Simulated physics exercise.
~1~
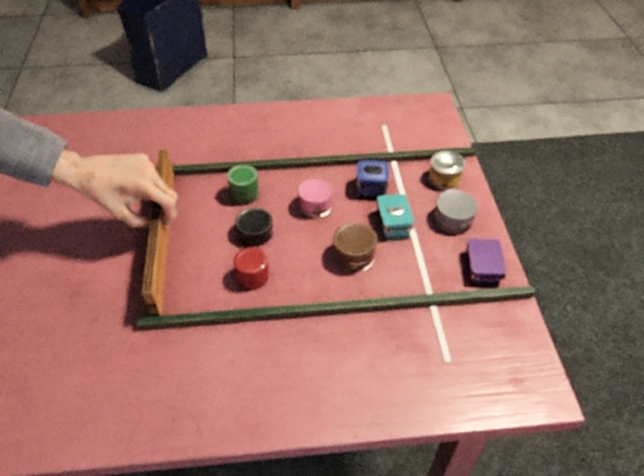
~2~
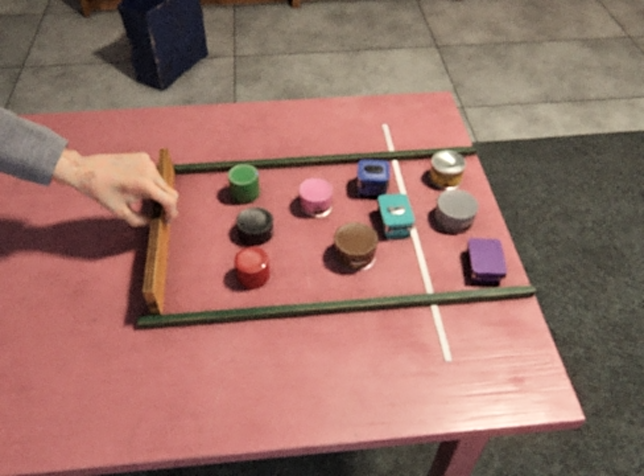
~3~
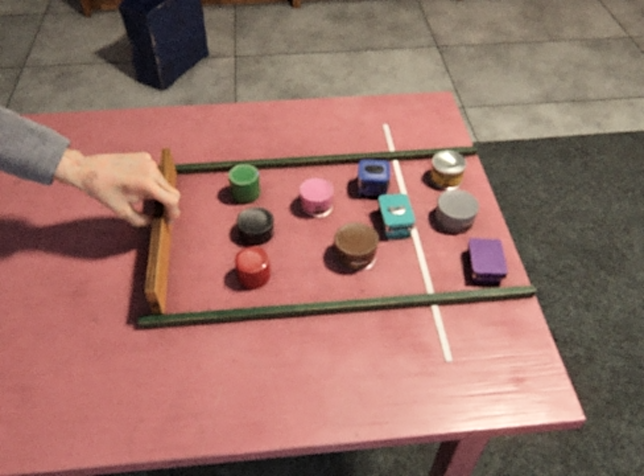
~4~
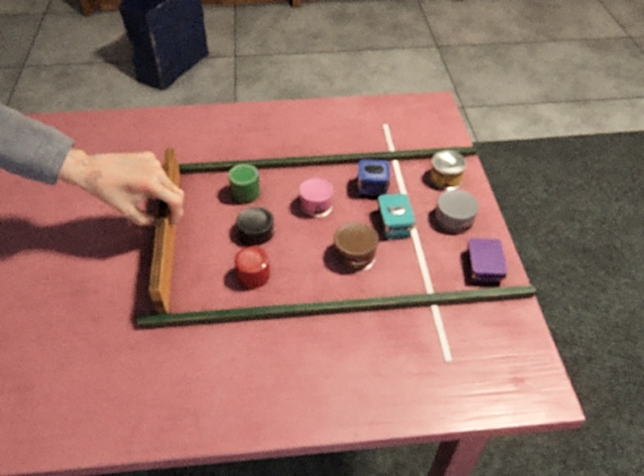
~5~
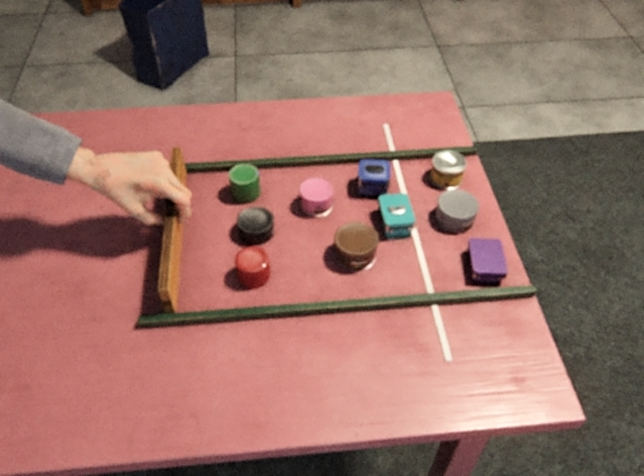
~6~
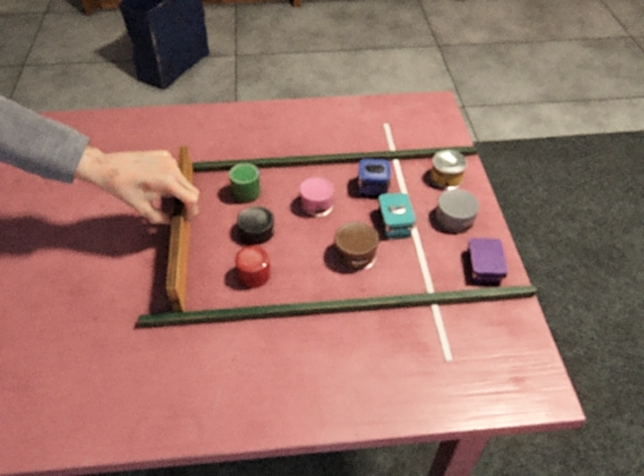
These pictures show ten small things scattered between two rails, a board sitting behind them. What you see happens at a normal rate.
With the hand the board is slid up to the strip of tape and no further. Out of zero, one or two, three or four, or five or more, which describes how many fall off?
The answer is zero.
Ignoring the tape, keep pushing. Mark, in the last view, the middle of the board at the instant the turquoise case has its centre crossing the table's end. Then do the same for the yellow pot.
Around (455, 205), then around (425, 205).
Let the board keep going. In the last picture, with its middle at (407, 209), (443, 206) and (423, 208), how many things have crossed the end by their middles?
Respectively 0, 2 and 1.
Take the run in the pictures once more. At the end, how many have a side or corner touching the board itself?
Looks like 4 of them, all told.
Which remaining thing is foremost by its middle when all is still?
It would be the grey tub.
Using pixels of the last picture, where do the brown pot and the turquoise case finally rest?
First at (463, 236); second at (459, 205).
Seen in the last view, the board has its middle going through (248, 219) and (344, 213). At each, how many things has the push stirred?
Well, it's 3 at the first one and 7 at the second.
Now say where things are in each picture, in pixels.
Purple case (484, 262); yellow pot (446, 171); grey tub (455, 212); board (160, 227); tape (411, 223), in the first picture.
Yellow pot (447, 170); black tub (255, 226), in the second picture.
Grey tub (457, 211); pink tin (316, 198), in the third picture.
Purple case (485, 262); green lid (245, 184), in the fourth picture.
Yellow pot (448, 170); board (174, 225), in the fifth picture.
Purple case (486, 261); yellow pot (448, 170); grey tub (457, 211); board (182, 223); tape (412, 222), in the sixth picture.
Soon after, none off yet; purple case at rest near (486, 261); yellow pot at rest near (448, 170); grey tub at rest near (457, 211).
After that, none off yet; purple case at rest near (486, 261); yellow pot at rest near (448, 170); grey tub moving near (465, 211).
In the end, the number that fall off is zero.
